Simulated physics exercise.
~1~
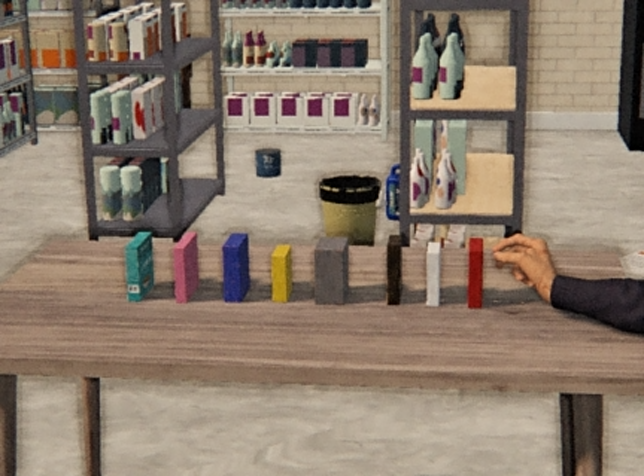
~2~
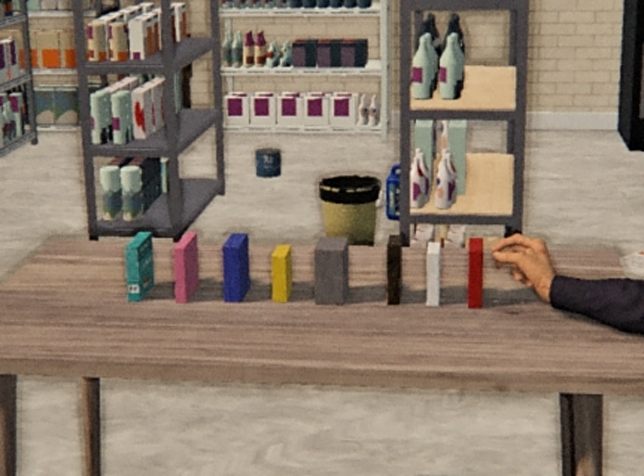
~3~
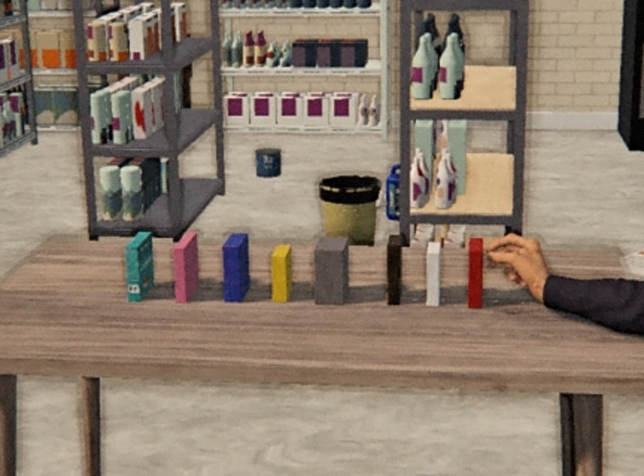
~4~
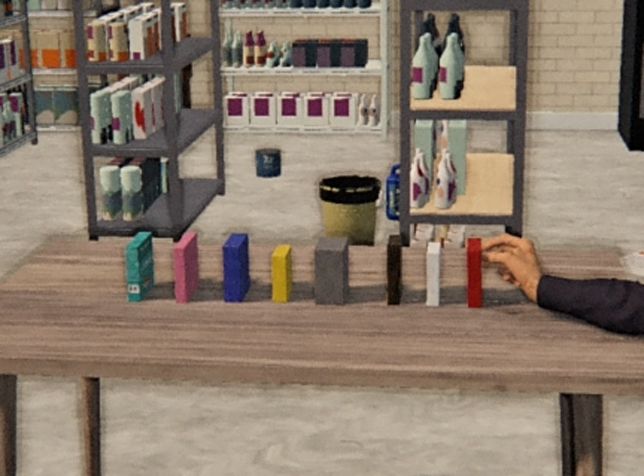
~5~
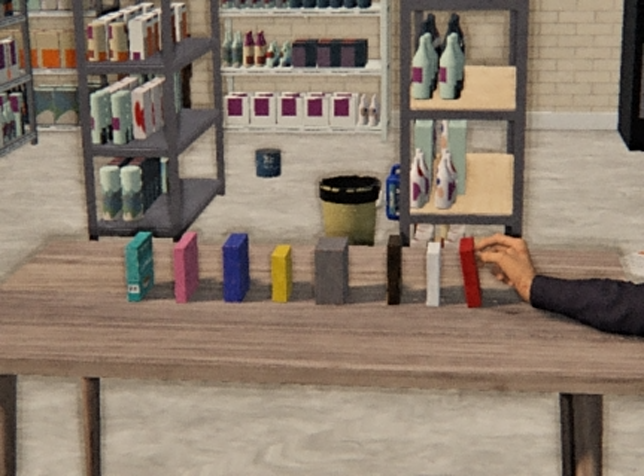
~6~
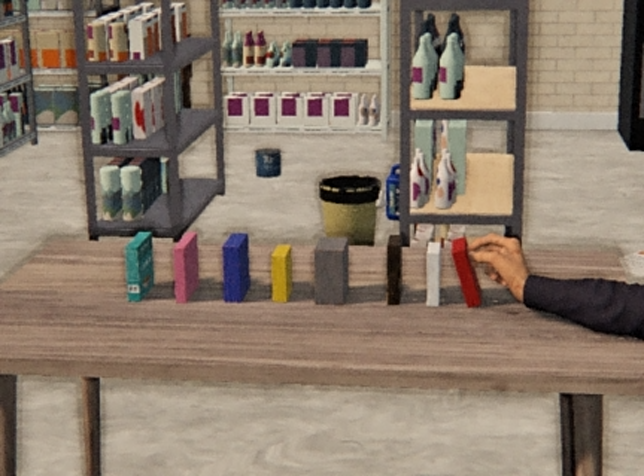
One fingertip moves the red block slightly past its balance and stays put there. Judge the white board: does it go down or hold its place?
It goes down.
Then, 0.20 s past the last view, red block 42° over; white board rocked 16° from its first pose near (426, 273).
Then, 0.30 s past the last view, red block 57° over; white board rocked 38° from its first pose near (416, 276); black board rocked 10° from its first pose.
Then, 0.40 s past the last view, red block 67° over; white board rocked 59° from its first pose near (407, 281); black board rocked 42° from its first pose.
Finally, down or leaning hard on the table, white board and black board; the other 4 still in place. Final places as the last picture's camera would see them, white board near (407, 282).
